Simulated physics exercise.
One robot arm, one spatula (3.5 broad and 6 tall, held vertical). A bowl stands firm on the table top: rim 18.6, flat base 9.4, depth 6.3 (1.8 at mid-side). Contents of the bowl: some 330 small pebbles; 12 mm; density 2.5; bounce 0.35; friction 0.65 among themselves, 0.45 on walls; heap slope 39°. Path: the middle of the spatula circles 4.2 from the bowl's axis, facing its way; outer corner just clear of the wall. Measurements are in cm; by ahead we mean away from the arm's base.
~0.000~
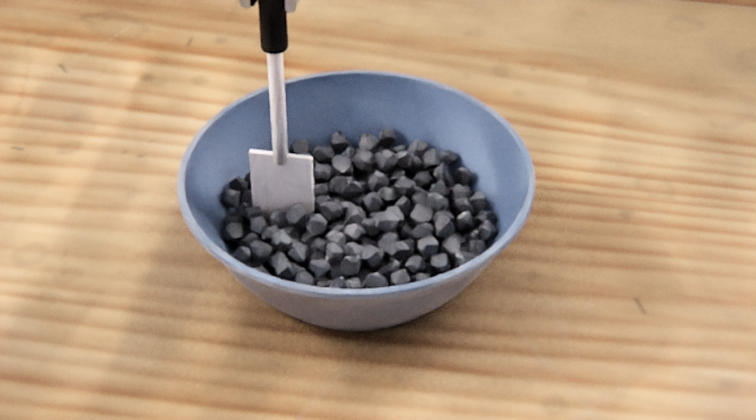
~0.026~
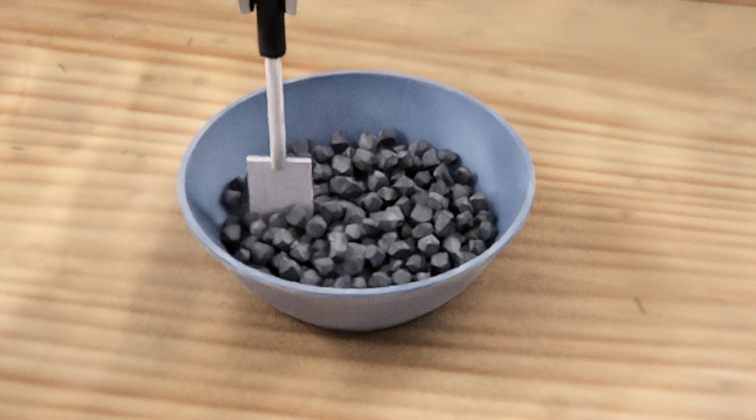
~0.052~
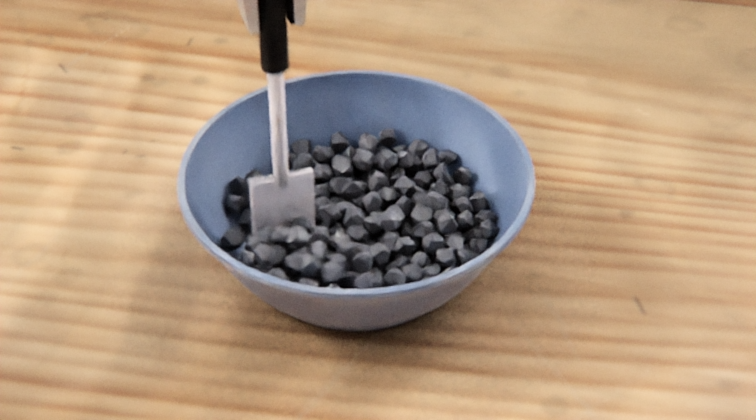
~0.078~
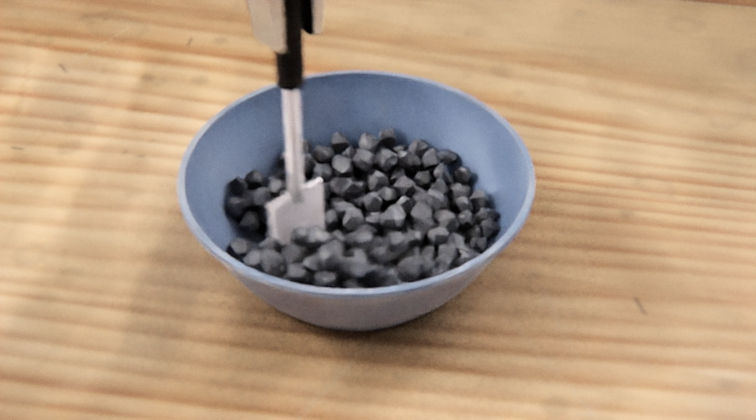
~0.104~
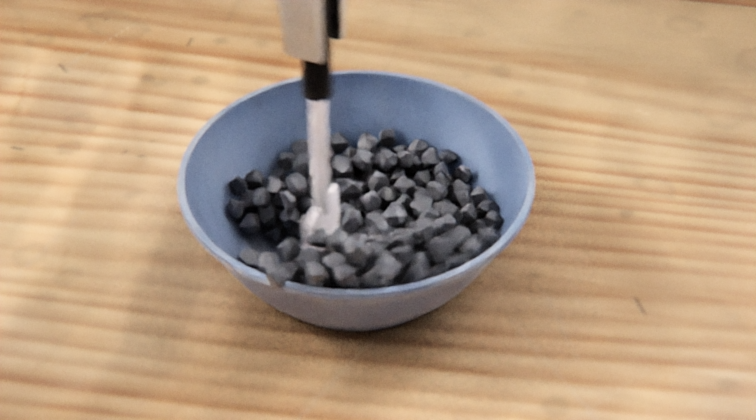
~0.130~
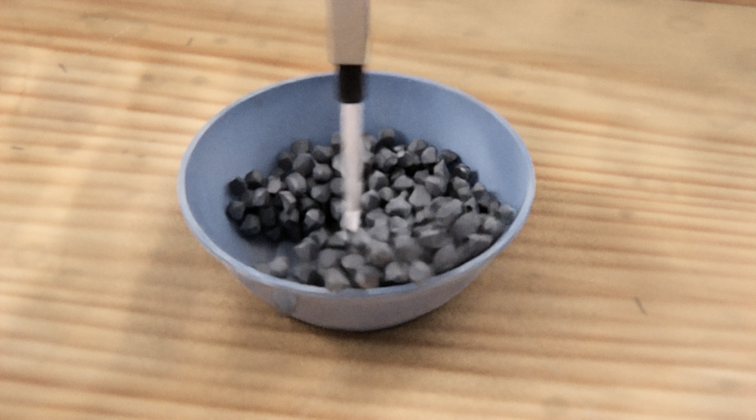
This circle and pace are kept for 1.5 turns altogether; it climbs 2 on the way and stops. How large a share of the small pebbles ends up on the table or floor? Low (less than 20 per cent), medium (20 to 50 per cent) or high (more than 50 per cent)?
The share is medium, between 20 and 50 per cent.
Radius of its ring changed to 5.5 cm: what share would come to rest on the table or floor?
It would be near 25 per cent.
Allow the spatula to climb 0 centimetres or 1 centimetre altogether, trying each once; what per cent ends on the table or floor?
First try about 35 per cent, second about 35 per cent.
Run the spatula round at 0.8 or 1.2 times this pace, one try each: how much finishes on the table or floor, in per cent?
Estimates in order: Near 20 % and near 40 %.
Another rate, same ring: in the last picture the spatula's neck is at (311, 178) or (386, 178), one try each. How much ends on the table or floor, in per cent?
So, roughly 15 percent the first time and 40 percent the second.
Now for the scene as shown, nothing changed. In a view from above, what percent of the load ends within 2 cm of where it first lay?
Around 5 in a hundred, roughly.
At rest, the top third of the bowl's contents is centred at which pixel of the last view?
It is centred near (374, 251).
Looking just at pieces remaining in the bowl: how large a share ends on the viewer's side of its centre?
I'd put it at roughly 55 per cent.
After 0.32 s, 268° round, highest piece 10 above the table; 269 in the bowl, 22 on the table or floor, 36 in flight or on the tool.
After 0.51 s, 77° round, highest piece 9 above the table; 232 in the bowl, 85 on the table or floor, 10 in flight or on the tool.
After 0.80 s, 180° round, highest piece 6 above the table; 215 in the bowl, 112 on the table or floor.
After 1.50 s, 180° round, highest piece 6 above the table; 215 in the bowl, 112 on the table or floor.
At rest, 215 in the bowl, 112 on the table or floor. That is 34 % on the table or floor.
